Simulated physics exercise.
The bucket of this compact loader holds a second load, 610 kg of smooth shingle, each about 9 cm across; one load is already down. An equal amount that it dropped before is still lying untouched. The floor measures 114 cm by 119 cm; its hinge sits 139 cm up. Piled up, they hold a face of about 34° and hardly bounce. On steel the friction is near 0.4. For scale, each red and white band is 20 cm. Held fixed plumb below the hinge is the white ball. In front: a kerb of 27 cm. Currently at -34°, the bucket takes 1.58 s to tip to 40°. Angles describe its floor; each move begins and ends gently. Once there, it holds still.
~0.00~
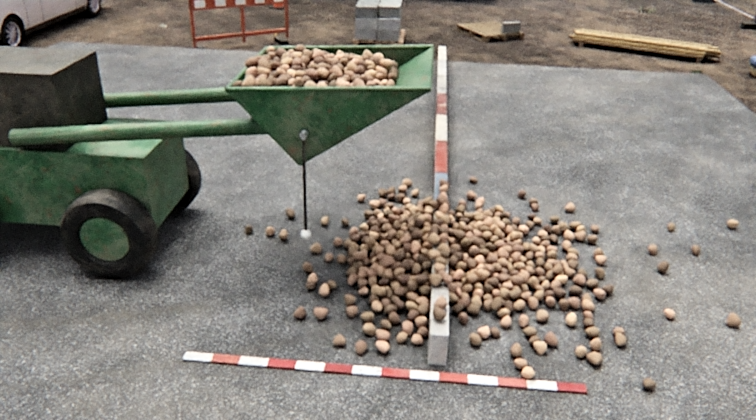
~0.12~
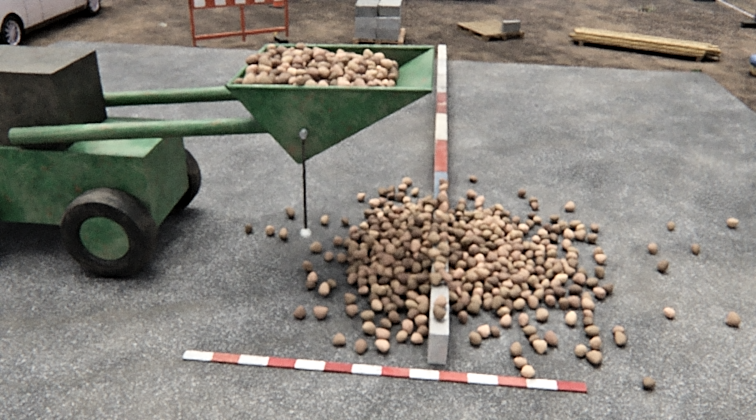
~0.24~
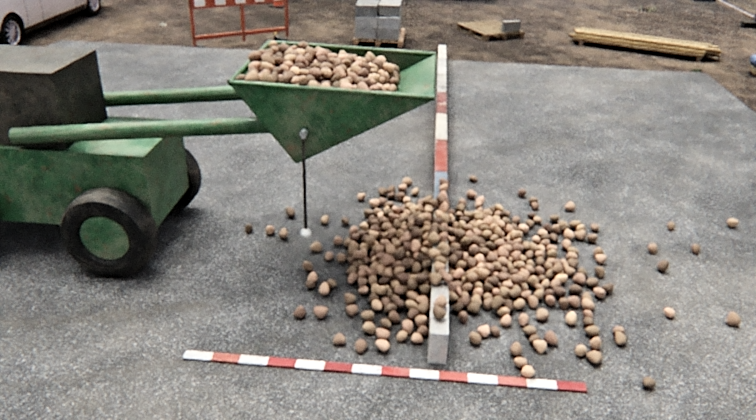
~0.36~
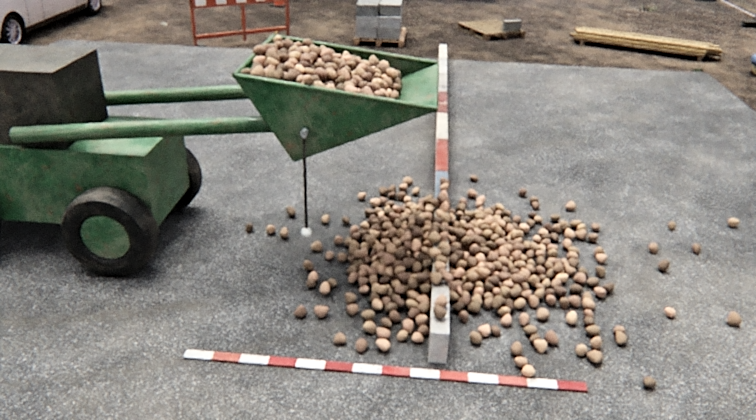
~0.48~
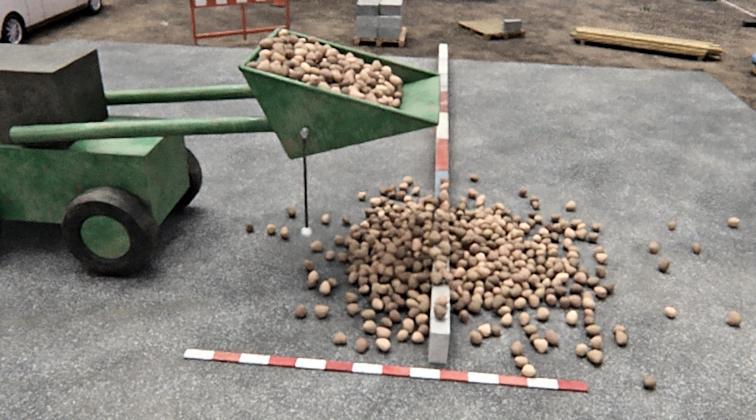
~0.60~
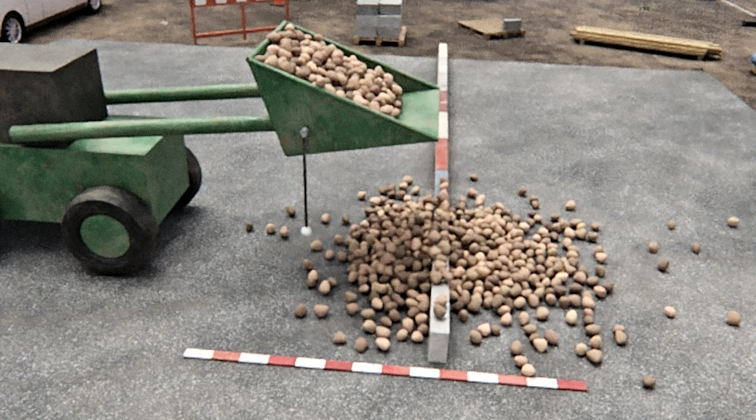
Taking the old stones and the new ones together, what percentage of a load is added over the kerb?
About 48 per cent.
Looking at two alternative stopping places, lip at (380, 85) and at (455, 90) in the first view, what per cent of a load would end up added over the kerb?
Roughly 10 and 75 percent, in that order.
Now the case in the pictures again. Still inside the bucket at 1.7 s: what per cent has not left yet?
Close to 40 in a hundred is still held.
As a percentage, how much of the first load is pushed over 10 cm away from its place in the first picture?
About 20 %.
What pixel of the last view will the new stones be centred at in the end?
They come to rest centred about (430, 243).
After 1.2 s the floor is at 28°; in per cent of one load, 98 in the bucket, 52 on this side of the kerb, 50 over the kerb; the foremost stones are at (676, 255).
After 1.7 s the floor is at 40°; in per cent of one load, 38 in the bucket, 101 on this side of the kerb, 61 over the kerb; the foremost stones are at (676, 255).
After 2.0 s the floor is at 40°; in per cent of one load, 6 in the bucket, 109 on this side of the kerb, 85 over the kerb; the foremost stones are at (676, 255).
After 4.9 s the floor is at 40°; in per cent of one load, 0 in the bucket, 102 on this side of the kerb, 98 over the kerb; the foremost stones are at (691, 266). Net gain over the kerb, 48.
